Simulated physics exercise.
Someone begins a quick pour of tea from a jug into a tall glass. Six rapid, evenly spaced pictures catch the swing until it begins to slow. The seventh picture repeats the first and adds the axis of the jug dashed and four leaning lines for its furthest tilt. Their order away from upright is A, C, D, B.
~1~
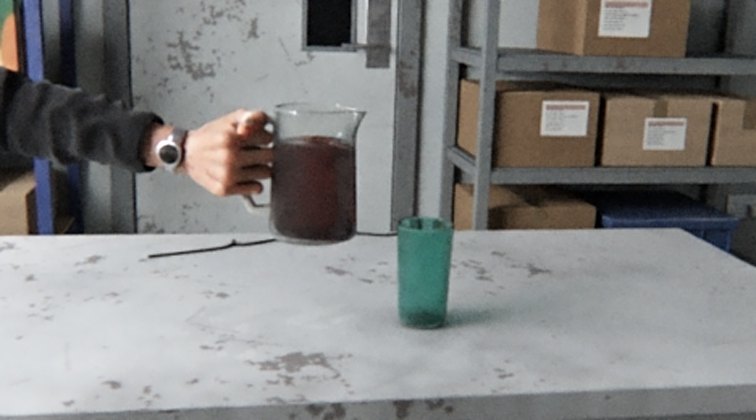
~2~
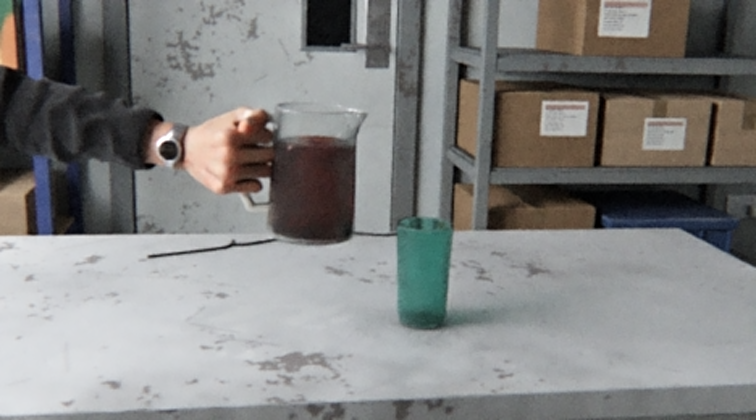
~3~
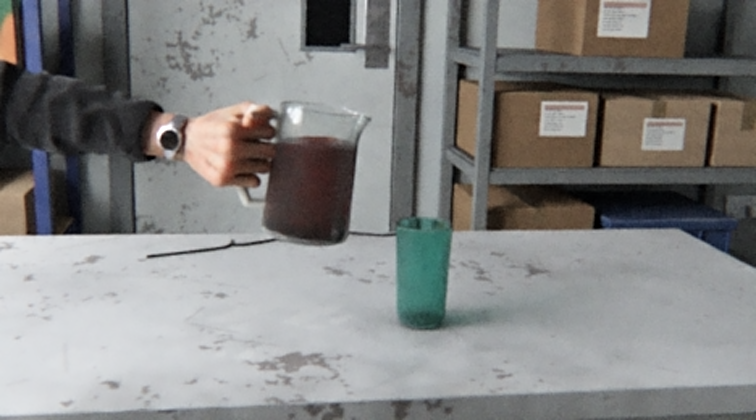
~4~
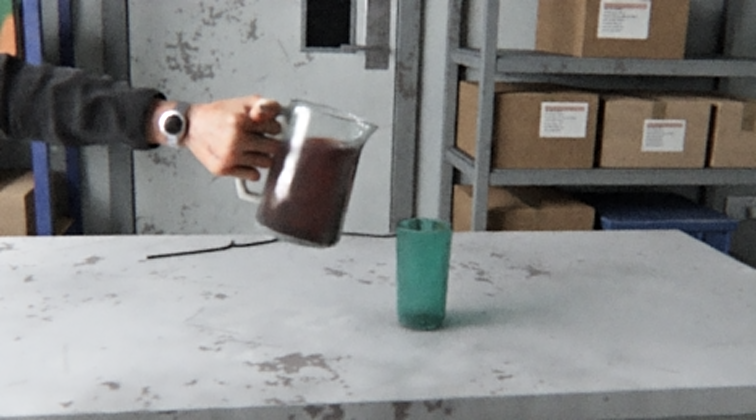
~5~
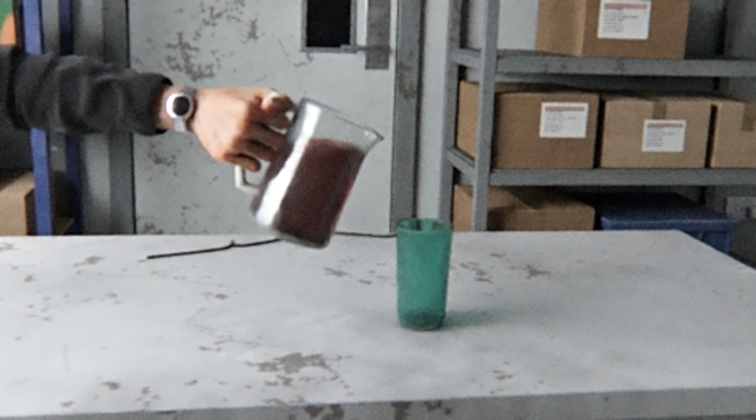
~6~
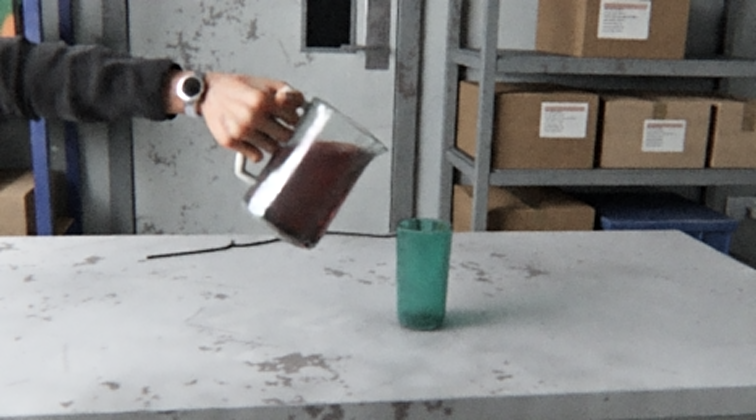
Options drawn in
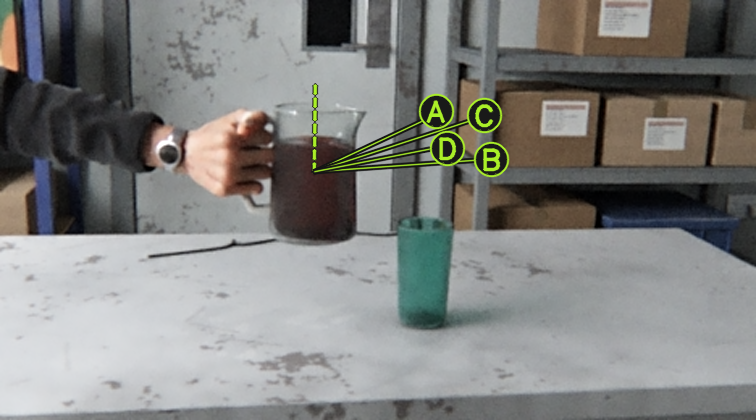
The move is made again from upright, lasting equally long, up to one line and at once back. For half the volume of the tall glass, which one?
Use tilt A.
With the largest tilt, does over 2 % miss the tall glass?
Yes, it does.
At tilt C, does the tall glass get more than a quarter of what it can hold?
Yes.
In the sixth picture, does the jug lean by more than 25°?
Yes, it does.
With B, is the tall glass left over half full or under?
Over.
On the marked copy, A at (421, 121); B at (474, 160); C at (468, 121); D at (429, 149).
For tilt A, the tall glass ends with about 49 % of what it can hold.
For tilt B, the tall glass ends with about 89 % of what it can hold; 19 % of the tea is spilt.
For tilt C, the tall glass ends with about 74 % of what it can hold.
For tilt D, the tall glass ends with about 89 % of what it can hold; 7 % of the tea is spilt.
